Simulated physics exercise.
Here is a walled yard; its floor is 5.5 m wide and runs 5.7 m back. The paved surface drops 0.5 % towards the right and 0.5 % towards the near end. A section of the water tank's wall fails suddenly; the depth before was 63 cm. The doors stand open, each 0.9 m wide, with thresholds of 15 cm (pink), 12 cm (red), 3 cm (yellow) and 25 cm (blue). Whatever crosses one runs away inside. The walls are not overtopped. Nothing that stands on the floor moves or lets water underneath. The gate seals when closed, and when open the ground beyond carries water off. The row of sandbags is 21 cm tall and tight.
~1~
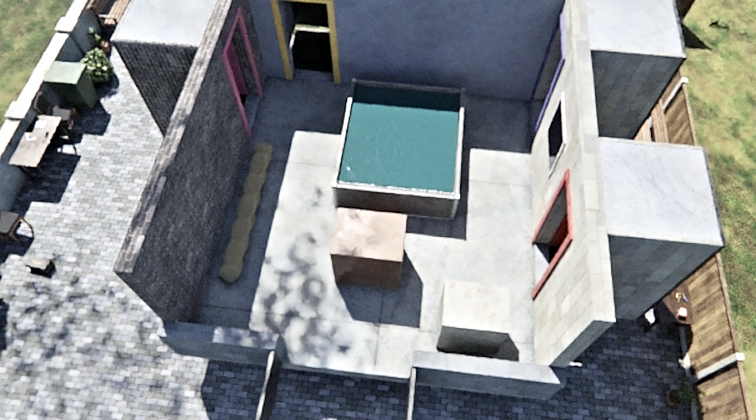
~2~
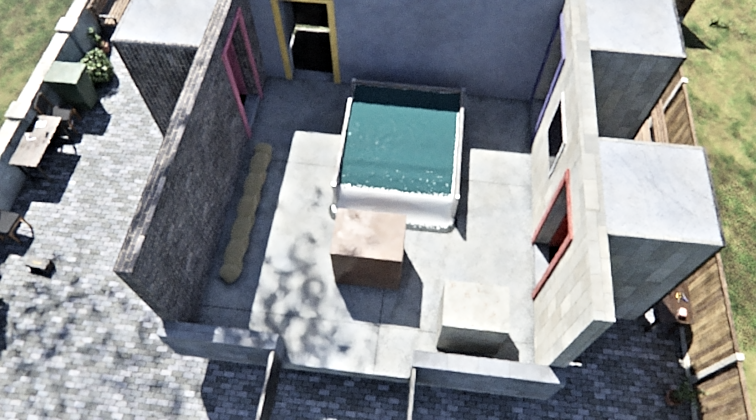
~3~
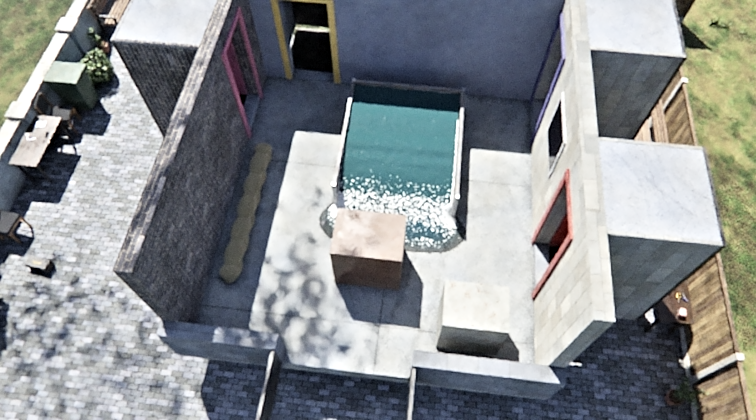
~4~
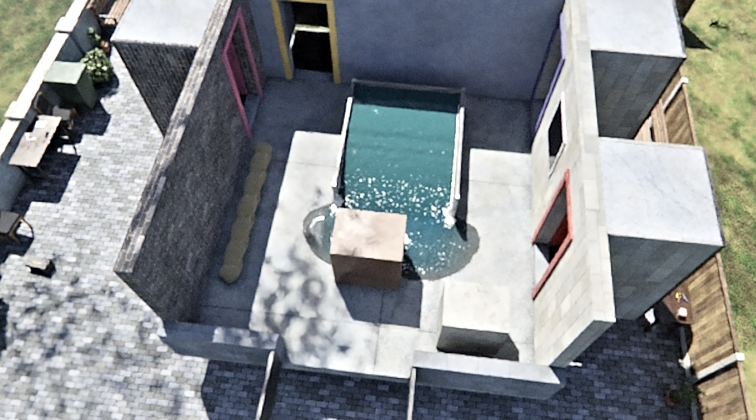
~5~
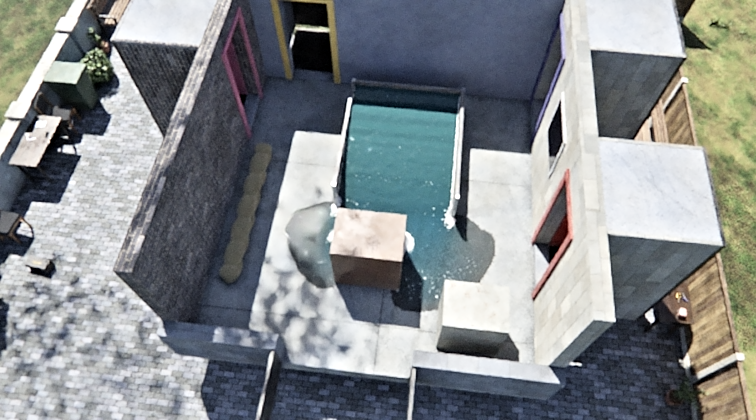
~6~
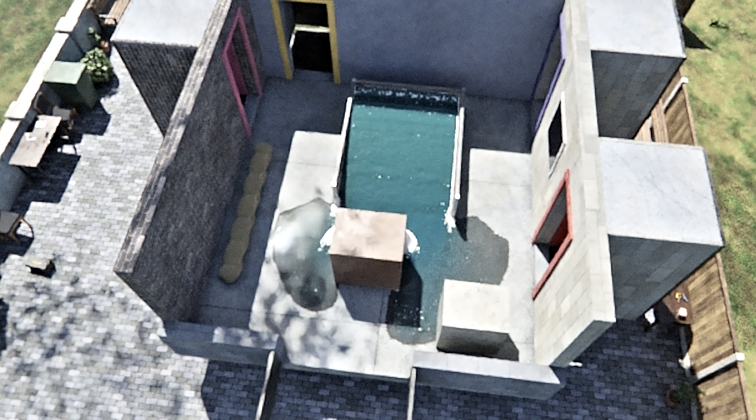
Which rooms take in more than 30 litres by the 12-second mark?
Door by door: At the pink door it keeps below the limit; at the red door it goes over the limit; at the yellow door it passes the limit; at the blue door it keeps below the limit.
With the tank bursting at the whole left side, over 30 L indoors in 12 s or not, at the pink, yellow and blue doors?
Then: Pink above, yellow above, blue not over.
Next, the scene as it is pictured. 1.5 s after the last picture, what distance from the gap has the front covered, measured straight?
Some 4.0 m out.
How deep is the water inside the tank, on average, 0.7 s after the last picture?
About 36 cm.
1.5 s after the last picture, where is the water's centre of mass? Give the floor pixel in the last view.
Around (393, 218).
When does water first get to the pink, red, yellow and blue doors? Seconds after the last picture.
Pink 3.6 s, red 0.5 s, yellow 2.6 s, blue 2.8 s.
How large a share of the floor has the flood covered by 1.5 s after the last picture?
About 50 per cent.
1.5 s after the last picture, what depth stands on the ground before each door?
In cm: Pink 0, red 26, yellow 0, blue 0.
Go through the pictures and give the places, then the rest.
The water tank at (402, 138) is whole and still, 63 cm deep, in the first frame.
Water pours out at (394, 205) and has run 1.1 m, to (333, 207); typically 8 cm deep outside, 63 cm at the water tank's back, in the second frame.
Water pours out at (394, 206) and has run 1.3 m, to (326, 224); typically 11 cm deep outside, 63 cm at the water tank's back, in the third frame.
The front is at (313, 241), 1.6 m from the gap at (394, 206); 2.4 m2 of floor is under water; 63 cm left at the back of the water tank, in the fourth frame.
Water pours out at (394, 206) and has run 1.9 m, to (315, 280); typically 7 cm deep outside, 62 cm at the water tank's back, in the fifth frame.
Water pours out at (394, 206) and has run 2.4 m, to (425, 338); typically 6 cm deep outside, 55 cm at the water tank's back, in the sixth frame.
Then, 0.7 s after the last picture water covers 40 % of the floor and is deepest (46 cm) near (375, 236); pink door not reached, red door 2 cm at the sill, 0 L in, yellow door not reached, blue door not reached.
Then, 1.5 s after the last picture water covers 50 % of the floor and is deepest (40 cm) near (529, 301); pink door not reached, red door 26 cm at the sill, 19 L in, yellow door not reached, blue door not reached.
Then, 2.8 s after the last picture water covers 70 % of the floor and is deepest (30 cm) near (530, 377); pink door not reached, red door 23 cm at the sill, 110 L in, yellow door 4 cm at the sill, 0 L in, blue door not reached.
Then, 6.3 s after the last picture water covers 95 % of the floor and is deepest (15 cm) near (529, 311); pink door 3 cm at the sill, 0 L in, red door 13 cm at the sill, 166 L in, yellow door 7 cm at the sill, 33 L in, blue door 10 cm at the sill, 0 L in.
Then, 11.3 s after the last picture water covers 95 % of the floor and is deepest (11 cm) near (470, 169); pink door 6 cm at the sill, 0 L in, red door 10 cm at the sill, 171 L in, yellow door 7 cm at the sill, 75 L in, blue door 10 cm at the sill, 0 L in.
